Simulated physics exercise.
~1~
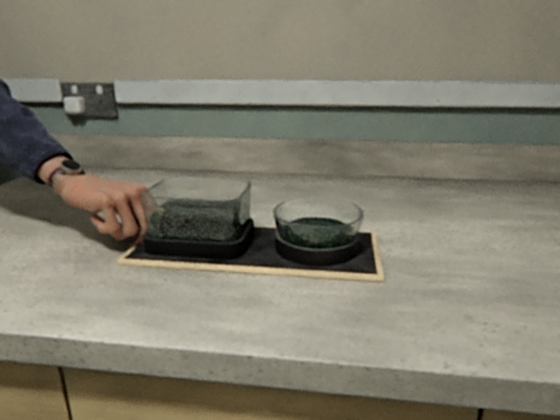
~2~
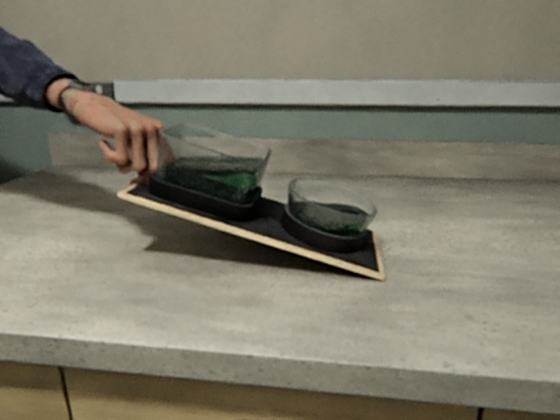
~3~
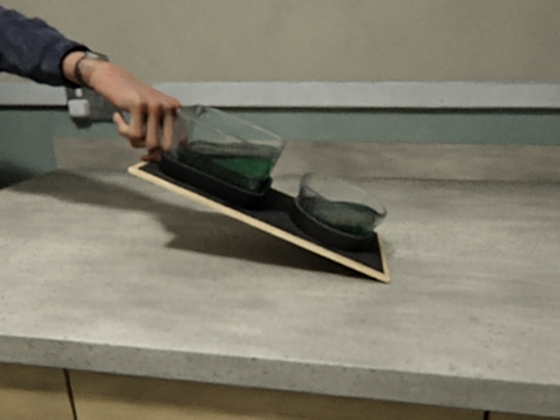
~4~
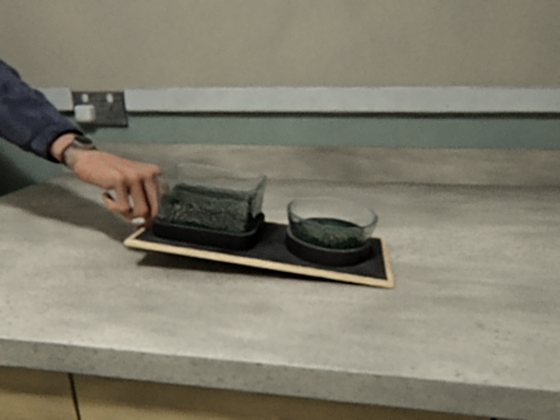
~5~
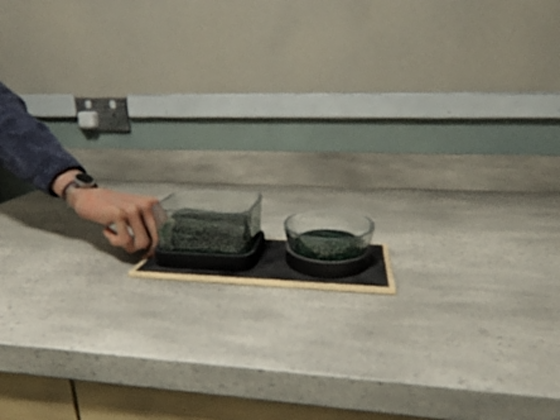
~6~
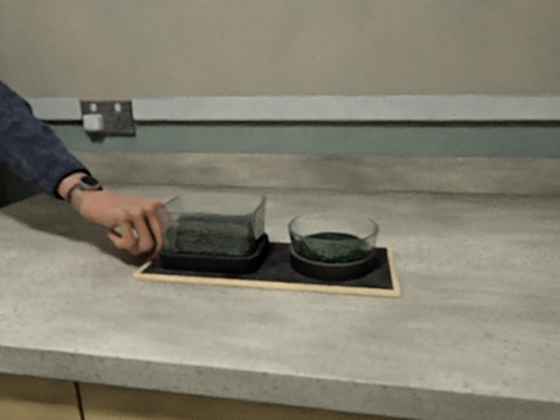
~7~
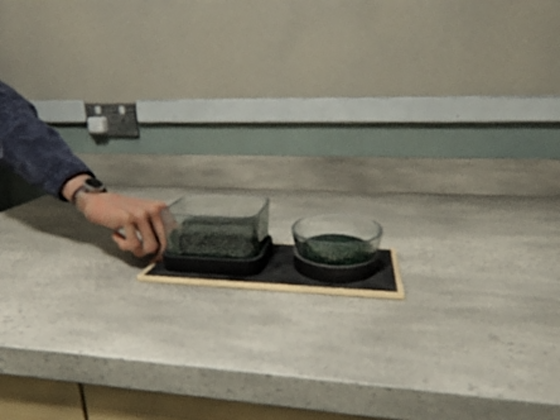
A hand tilts a tray holding two open glass containers, then lowers it flat without spilling.
